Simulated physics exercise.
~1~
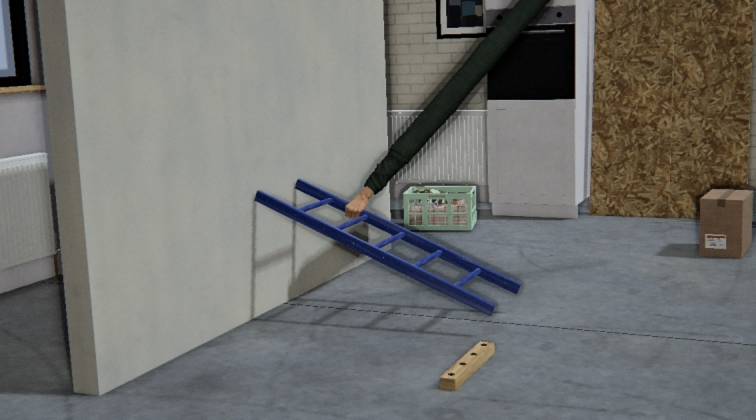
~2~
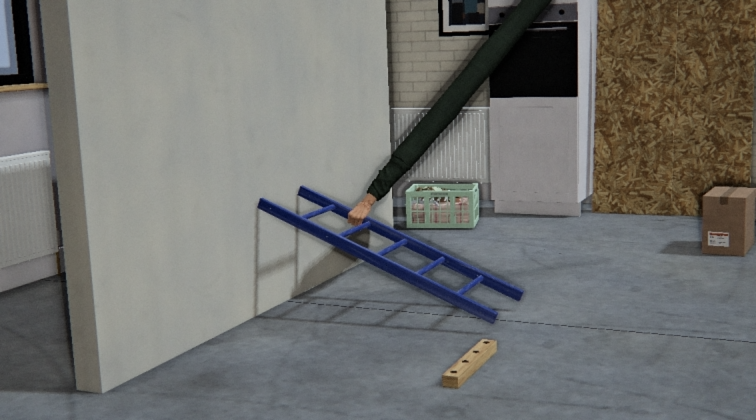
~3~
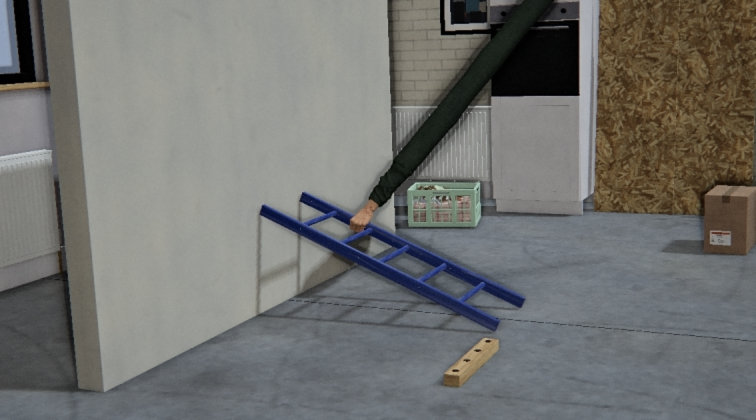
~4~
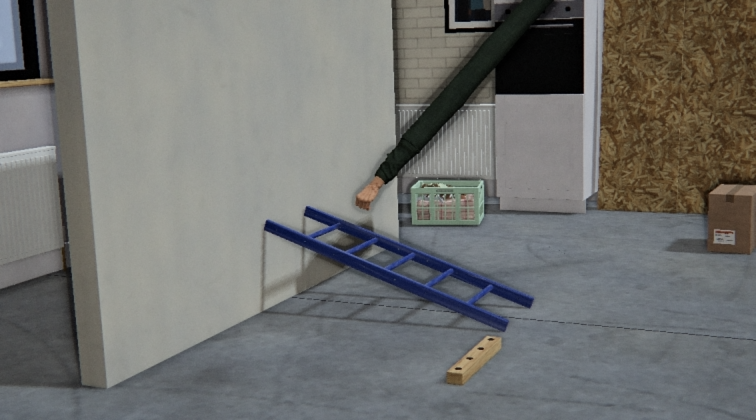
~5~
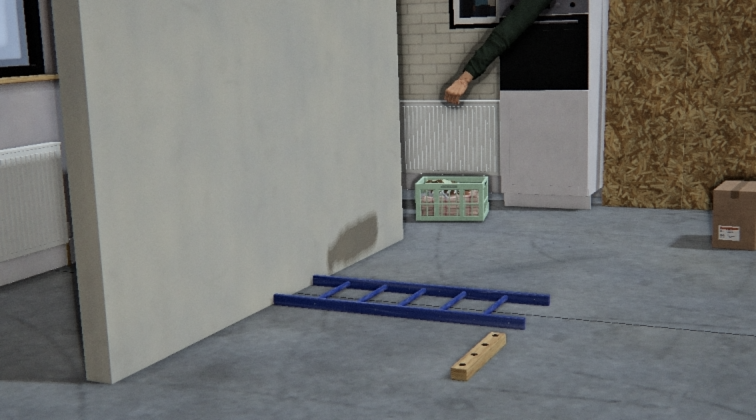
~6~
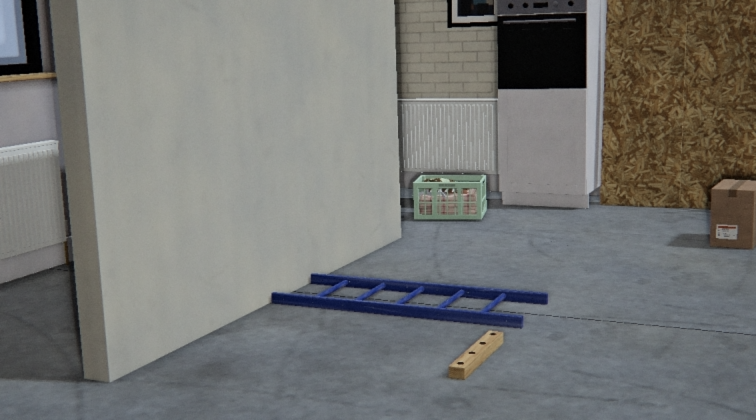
A blue ladder leaned at a low slant against a pale wall, steadied by a hand in a dark green sleeve, and sank slightly. Once the hand let go and drew back, it slid down and ended flat on the grey floor behind a wooden strip.
